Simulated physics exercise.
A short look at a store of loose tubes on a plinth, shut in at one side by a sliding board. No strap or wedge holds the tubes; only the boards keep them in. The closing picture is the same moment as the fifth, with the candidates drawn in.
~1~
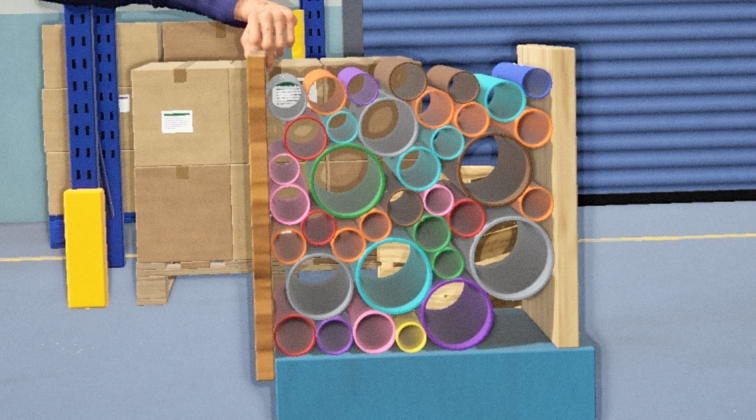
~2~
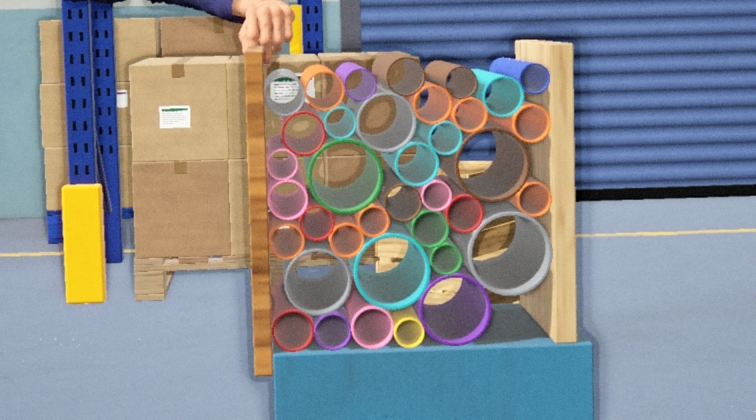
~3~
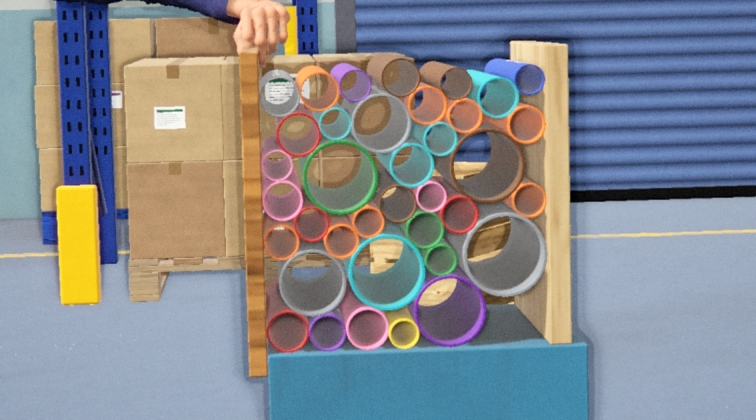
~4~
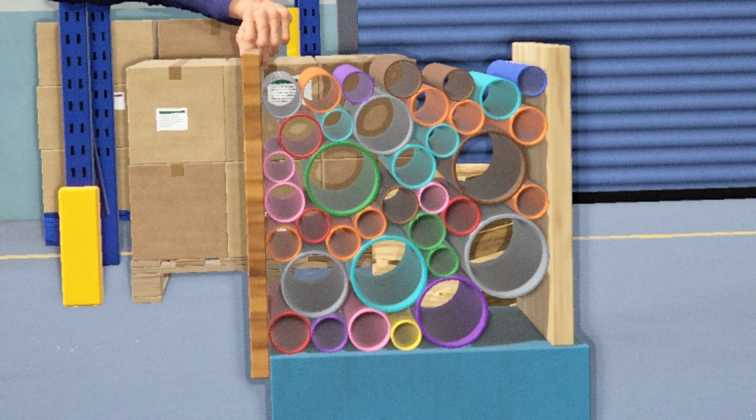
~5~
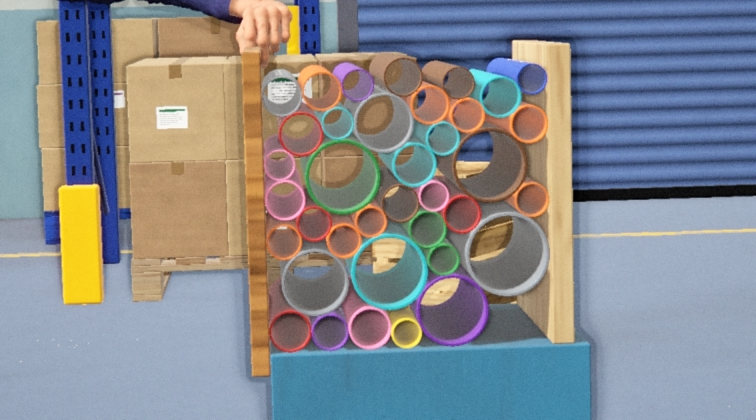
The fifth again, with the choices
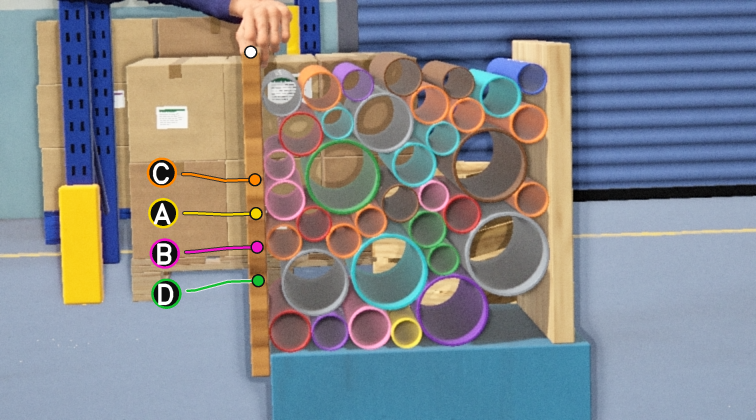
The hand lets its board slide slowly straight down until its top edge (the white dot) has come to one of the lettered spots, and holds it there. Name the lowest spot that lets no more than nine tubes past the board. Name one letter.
Lower it to B and no more.
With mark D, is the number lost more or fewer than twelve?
More than twelve.
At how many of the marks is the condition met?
Three of the four.
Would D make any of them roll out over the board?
Yes.
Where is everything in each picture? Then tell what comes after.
A red tube (295, 336); a grey tube (320, 287); a green tube (432, 233), in the first picture.
A green tube (430, 229); a green tube (346, 177), in the second picture.
A pink tube (431, 197); a turquoise tube (440, 140), in the third picture.
A grey tube (282, 99); a brown tube (403, 79), in the fourth picture.
Side board (257, 199); a red tube (290, 332); a grey tube (316, 283), in the fifth picture.
On the marked copy, A at (256, 214); B at (257, 247); C at (255, 180); D at (258, 281); the white dot at (251, 52).
Following B. Soon after the start, top of the board (263, 135).
Later, top of the board (266, 227).
In the end, top of the board (267, 246), seven out over the board.
As for the rest, A about five out over the board; C one out over the board; D more than nine out over the board.
